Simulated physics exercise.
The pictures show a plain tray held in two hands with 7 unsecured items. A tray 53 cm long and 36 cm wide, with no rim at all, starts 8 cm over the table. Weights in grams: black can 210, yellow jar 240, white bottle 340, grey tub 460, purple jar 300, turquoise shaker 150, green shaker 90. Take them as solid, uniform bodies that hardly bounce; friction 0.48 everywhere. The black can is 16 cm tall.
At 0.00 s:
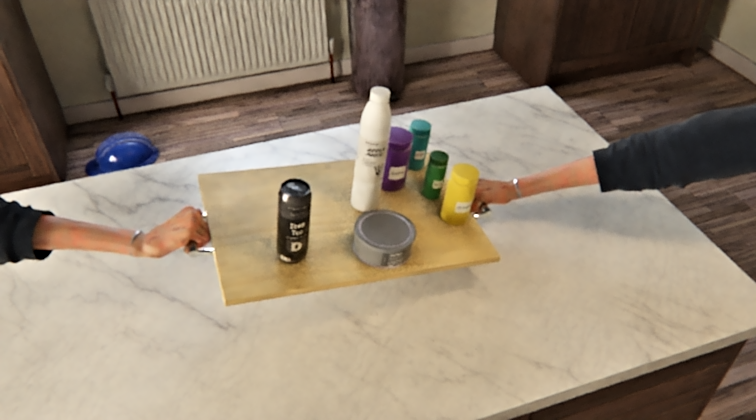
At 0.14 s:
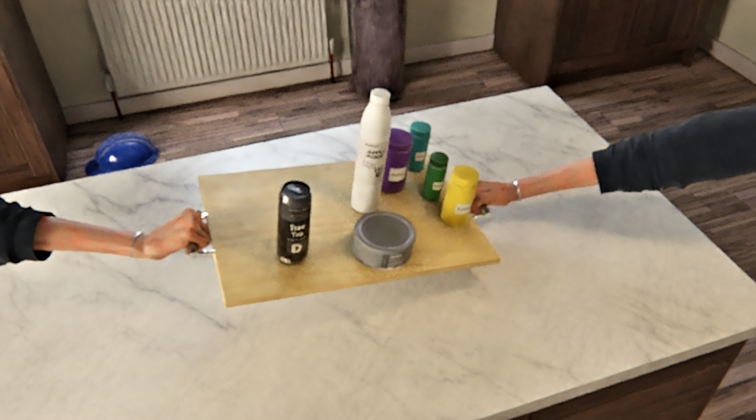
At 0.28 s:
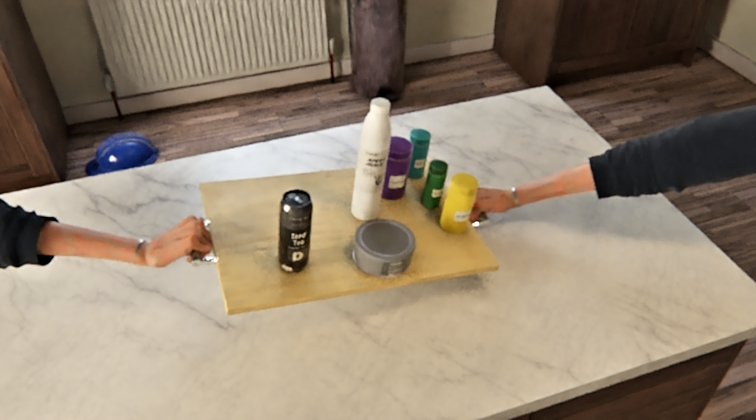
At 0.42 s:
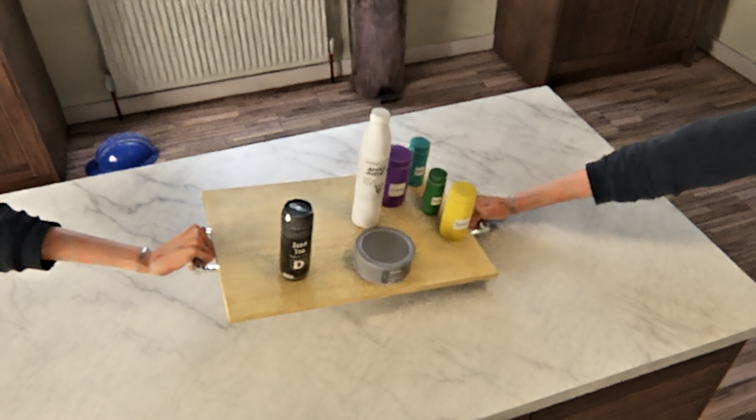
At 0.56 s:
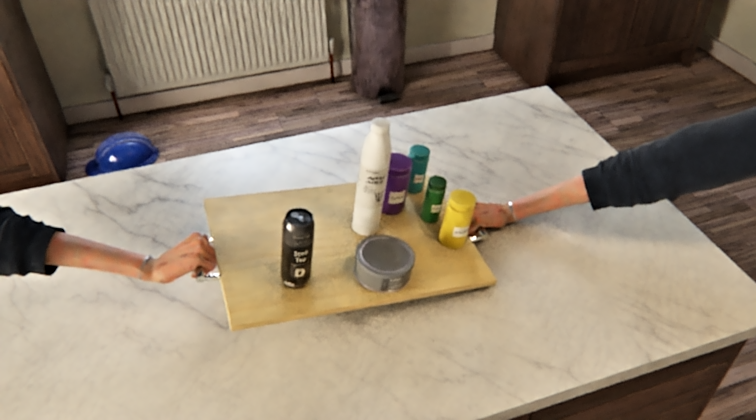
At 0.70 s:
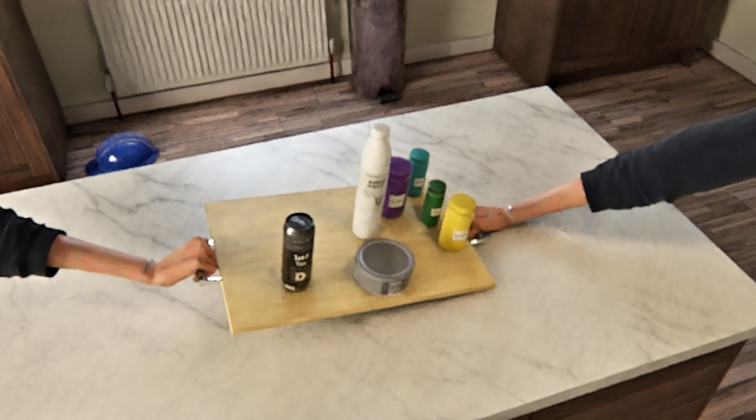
The footage shows two hands gripping a rimless tray and lowering it slightly over a pale marbled table, its right edge coming down to the surface, while the black can, white bottle, grey tub and four colourful containers stay upright.
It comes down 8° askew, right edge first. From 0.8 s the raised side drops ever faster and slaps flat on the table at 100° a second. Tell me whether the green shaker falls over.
The green shaker stays upright.
After 1.00 s, tray flat on the table; black can 5° off its base.
After 1.40 s, tray flat on the table; black can 27° off its base.
After 1.70 s, tray flat on the table; black can on its side.
In the end (3.2 s), toppled on the tray, black can; the other 6 under 5 cm from the start. In the last view, green shaker near (429, 207).
